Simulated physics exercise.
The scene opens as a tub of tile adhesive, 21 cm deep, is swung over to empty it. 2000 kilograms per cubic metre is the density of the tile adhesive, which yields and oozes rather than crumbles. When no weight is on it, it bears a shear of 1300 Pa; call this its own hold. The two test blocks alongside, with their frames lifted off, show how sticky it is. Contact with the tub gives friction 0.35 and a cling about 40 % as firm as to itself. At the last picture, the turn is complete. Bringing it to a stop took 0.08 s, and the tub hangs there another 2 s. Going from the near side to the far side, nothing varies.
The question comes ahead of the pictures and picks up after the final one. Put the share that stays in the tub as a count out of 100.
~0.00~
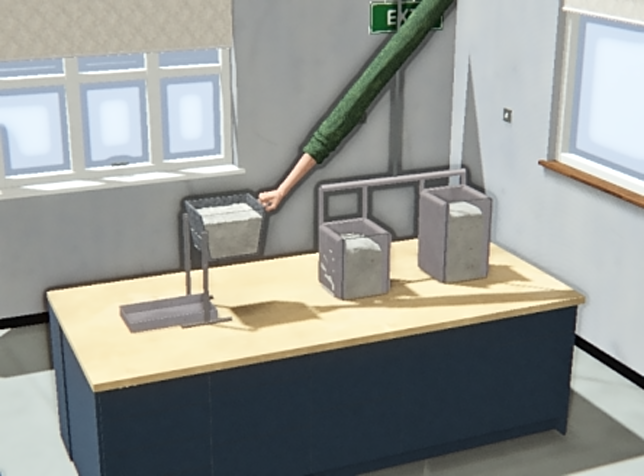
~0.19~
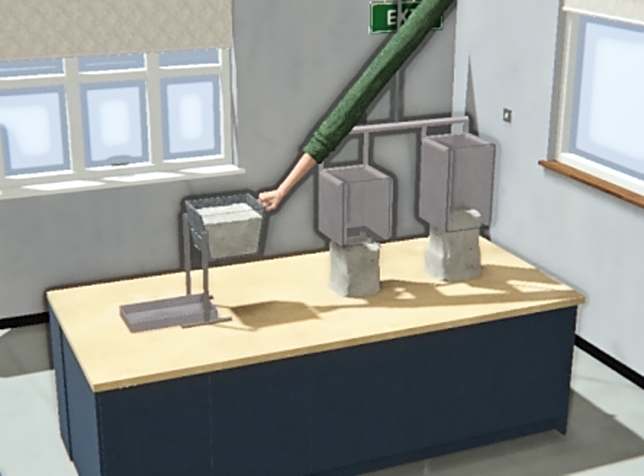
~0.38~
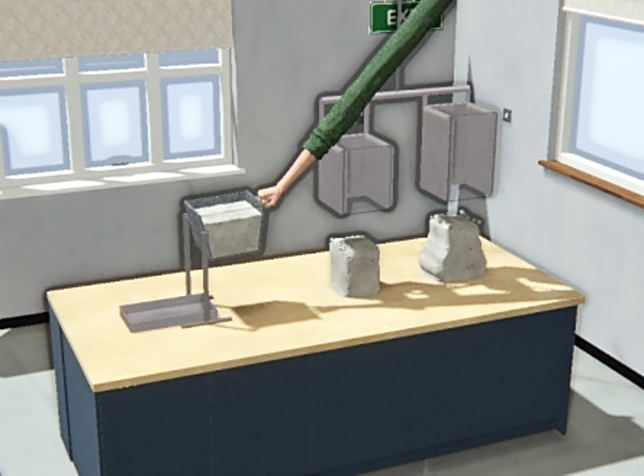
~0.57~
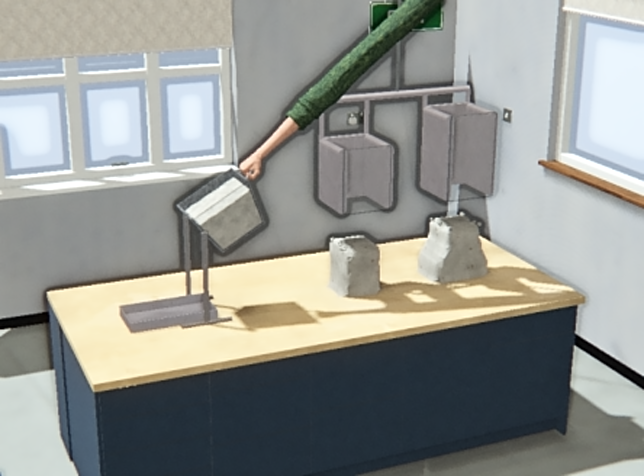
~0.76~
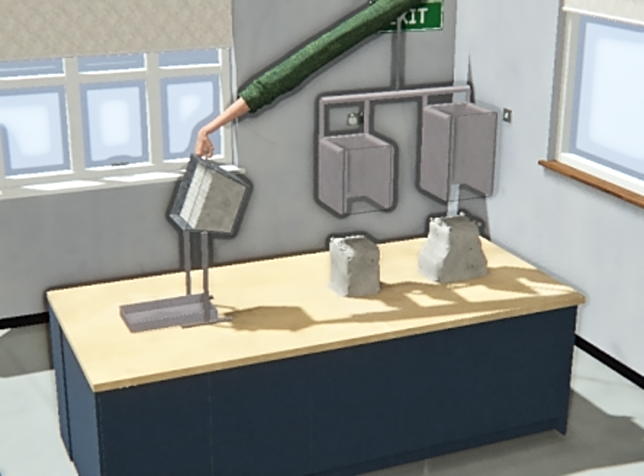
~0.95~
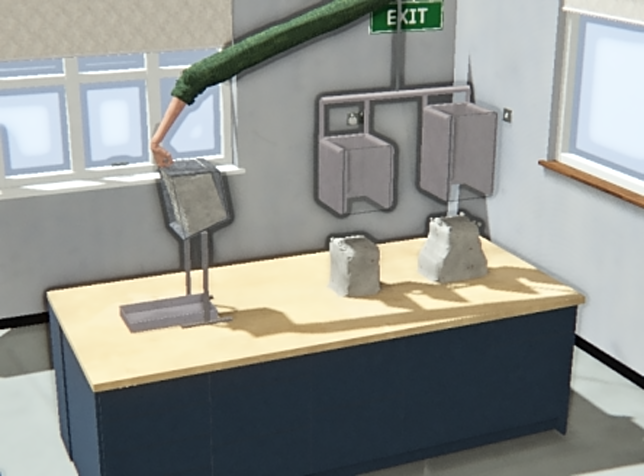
The share that stays is about 0 out of 100.
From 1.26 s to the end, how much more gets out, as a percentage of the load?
Roughly 18 %.
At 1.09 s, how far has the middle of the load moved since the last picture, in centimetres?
Something like 8 cm, I'd say.
After 1.09 s, the tub is at 100 degrees and holds 73 %.
After 1.26 s, the tub is at 100 degrees and holds 18 %.
After 1.43 s, the tub is at 100 degrees and holds 0 %.
After 1.60 s, the tub is at 100 degrees and holds 0 %.
After 2.95 s, at the end, the tub is at 100 degrees and holds 0 %.
